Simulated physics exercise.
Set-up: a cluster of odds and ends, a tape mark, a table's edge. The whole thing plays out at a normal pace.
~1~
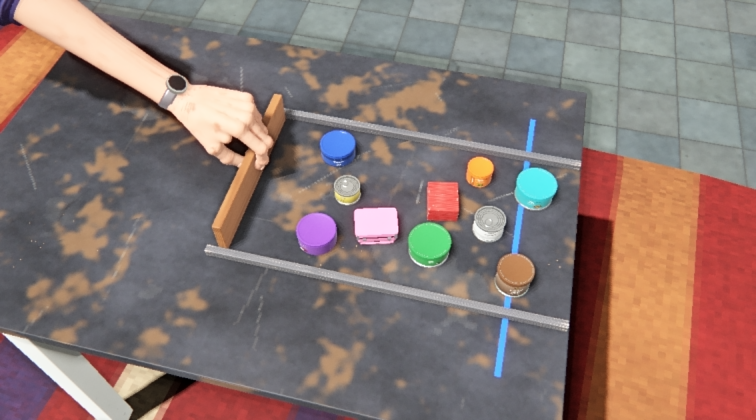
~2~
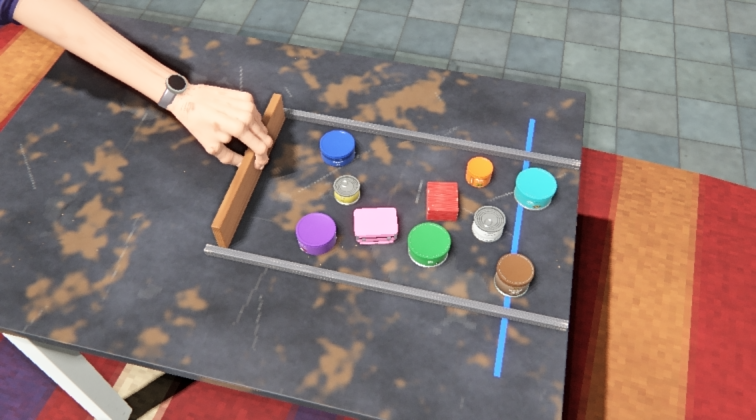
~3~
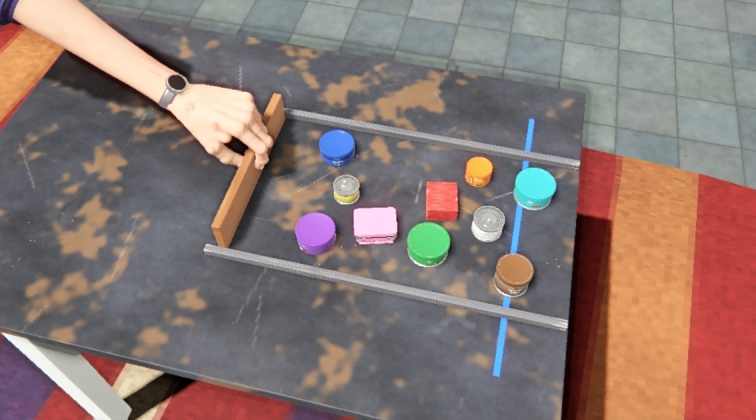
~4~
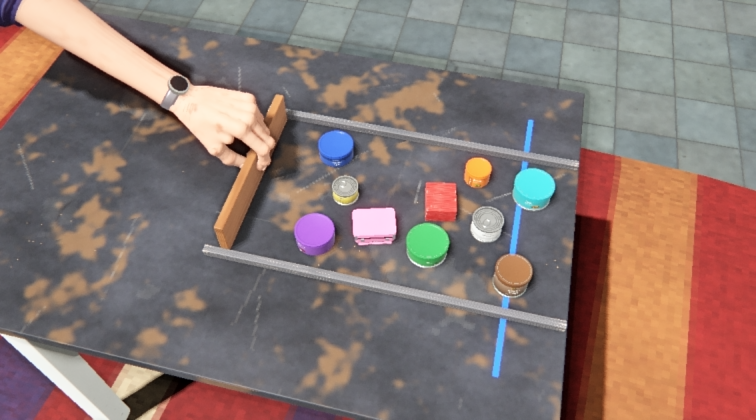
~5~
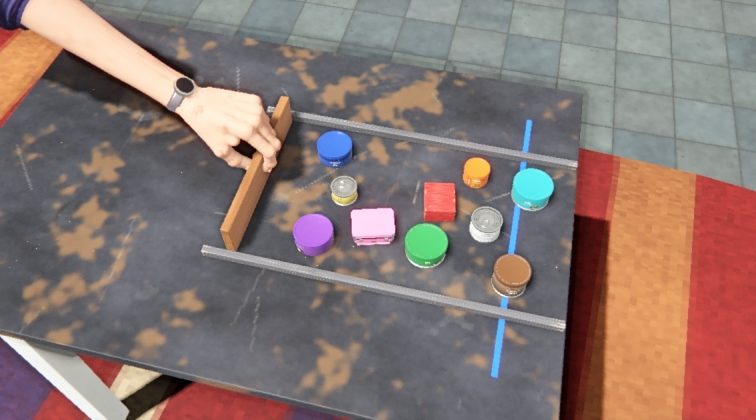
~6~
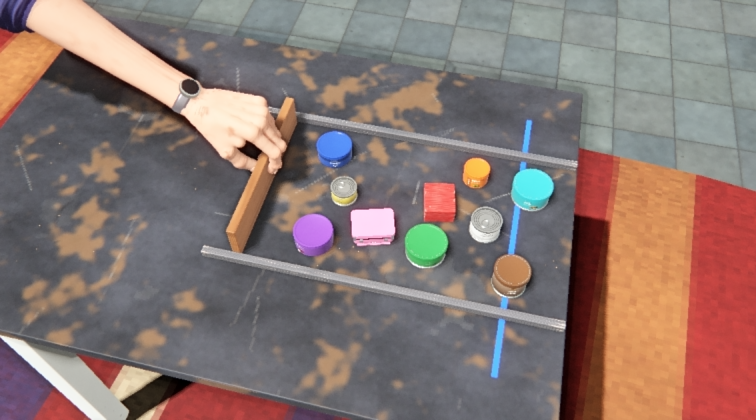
A hand sliding a wooden board slightly right between two rails on a table, the colourful pots and blocks staying still.
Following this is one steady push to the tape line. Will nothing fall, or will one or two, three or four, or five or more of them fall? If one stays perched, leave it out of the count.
One or two fall.
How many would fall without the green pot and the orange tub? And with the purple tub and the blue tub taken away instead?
First try 0, second try 1.
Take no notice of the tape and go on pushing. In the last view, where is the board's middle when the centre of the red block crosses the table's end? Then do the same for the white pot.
The middle is at (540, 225) when it's the red block, and at (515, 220) when it's the white pot.
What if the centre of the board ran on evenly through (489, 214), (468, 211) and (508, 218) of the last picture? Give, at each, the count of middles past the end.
Over the end: 0, 0, 1.
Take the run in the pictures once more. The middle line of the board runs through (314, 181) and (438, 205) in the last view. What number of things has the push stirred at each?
2 at one spot and 9 at the other.
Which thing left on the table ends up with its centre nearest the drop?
It's the white pot that ends nearest.
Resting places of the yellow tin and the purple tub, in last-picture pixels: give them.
Going in order: First (529, 224), then (527, 293).
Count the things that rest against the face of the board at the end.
Counting them up gives 4.
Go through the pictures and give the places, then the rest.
In the first frame, turquoise pot (535, 190); brown pot (514, 276); white pot (489, 224); board (252, 168); tape (518, 231).
In the second frame, brown pot (513, 276); pink case (376, 226).
In the third frame, white pot (488, 224); orange tub (479, 172).
In the fourth frame, turquoise pot (533, 190); board (254, 168).
In the fifth frame, brown pot (511, 276); red block (439, 202).
In the sixth frame, turquoise pot (532, 190); brown pot (511, 277); white pot (486, 225); board (265, 172); tape (514, 231).
Soon after, none off yet; turquoise pot at rest near (532, 190); brown pot at rest near (511, 277); white pot at rest near (486, 225).
Then, none off yet; turquoise pot moved a little near (542, 190); brown pot moved about its own width near (549, 296); white pot moved about its own width near (532, 230).
At rest, the number that fall off is one or two; fallen, brown pot and turquoise pot.
